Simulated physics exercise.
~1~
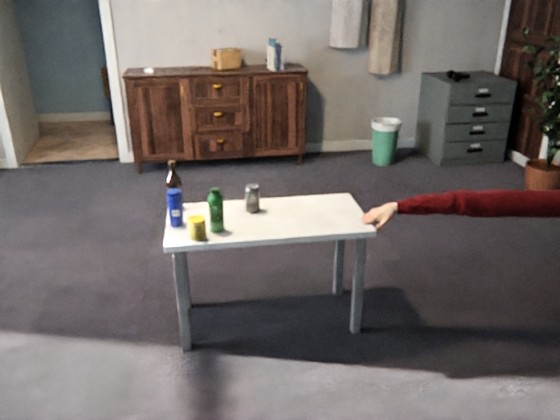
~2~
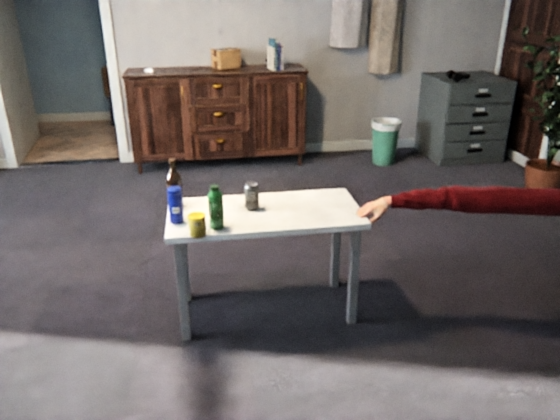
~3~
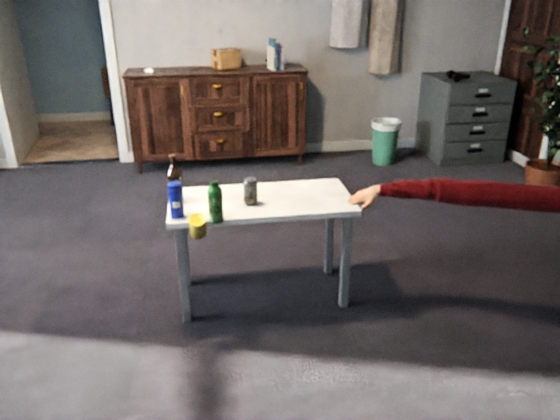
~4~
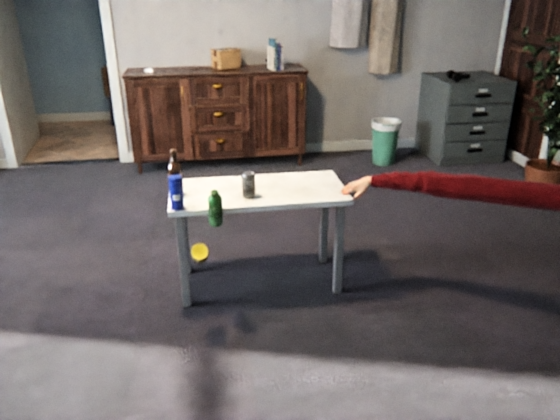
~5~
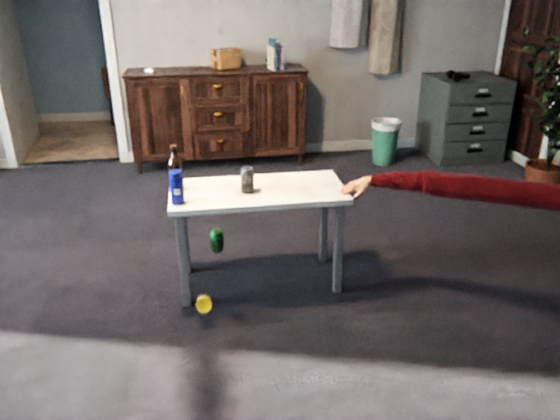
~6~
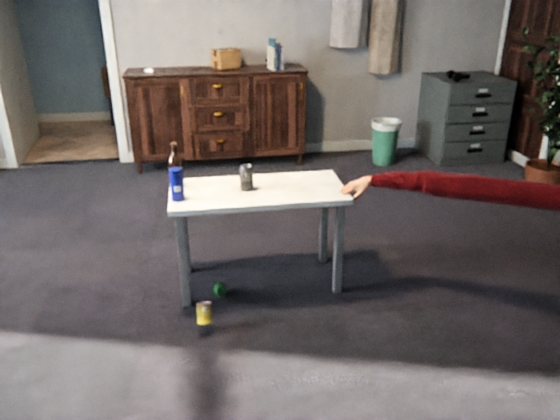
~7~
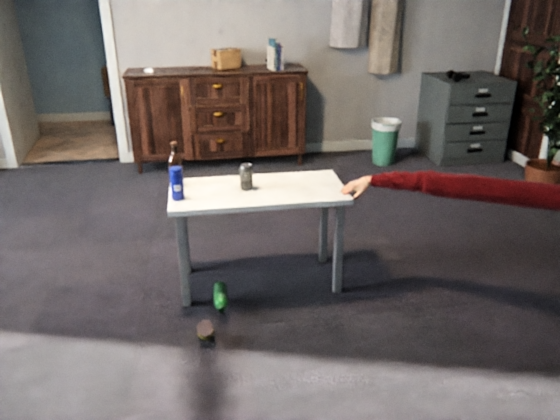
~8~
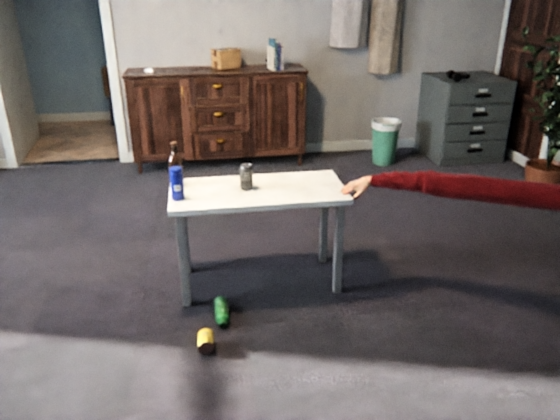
We see a hand in a red sleeve push a small white table away from us, and a yellow tin and then a green bottle fall off the near edge to the floor, while the blue jar, brown bottle and grey can stay upright on top.
